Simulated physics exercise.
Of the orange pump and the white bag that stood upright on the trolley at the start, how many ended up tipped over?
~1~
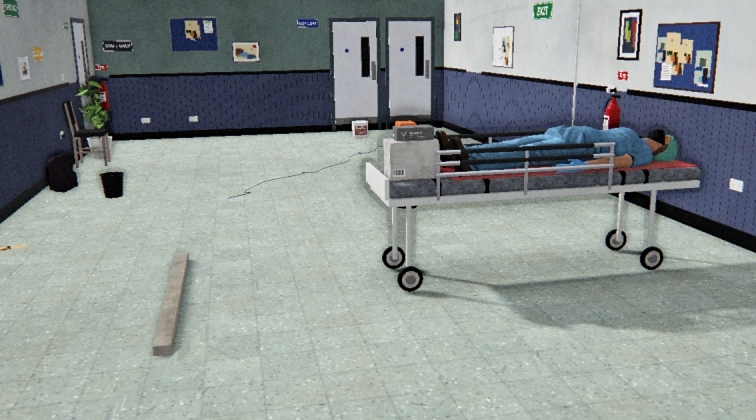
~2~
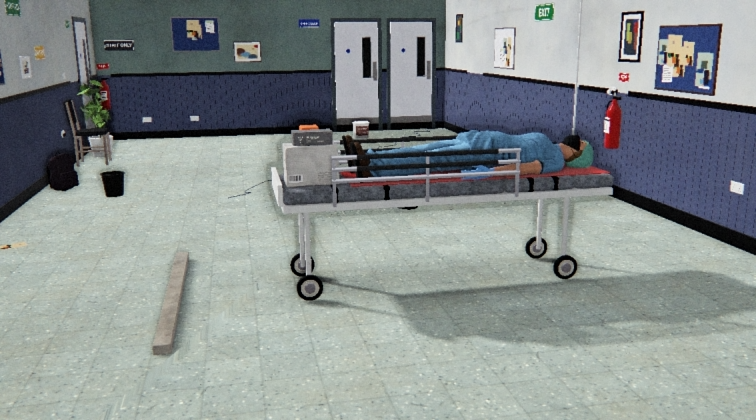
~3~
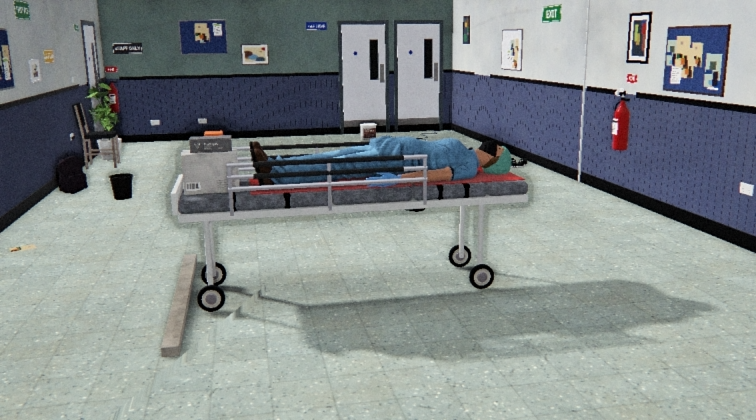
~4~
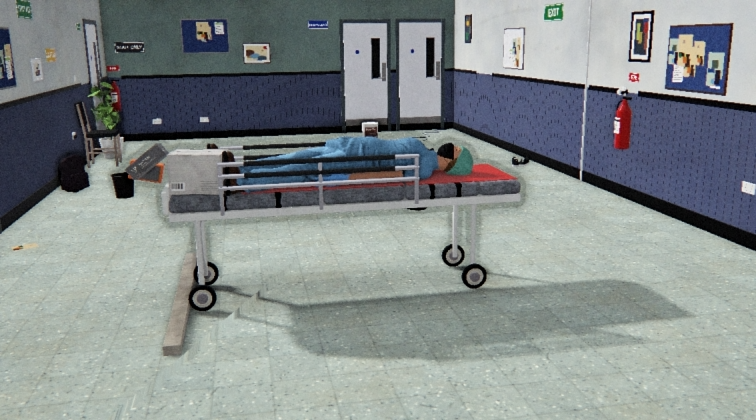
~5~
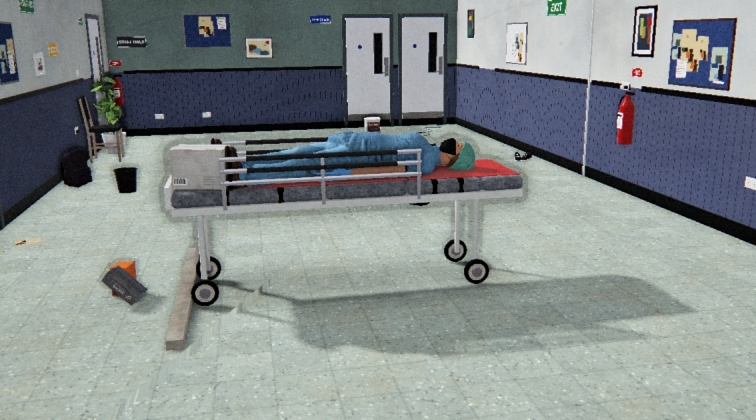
One of them did. The orange pump ended up tipped over on the floor, while the white bag stayed upright on the trolley.
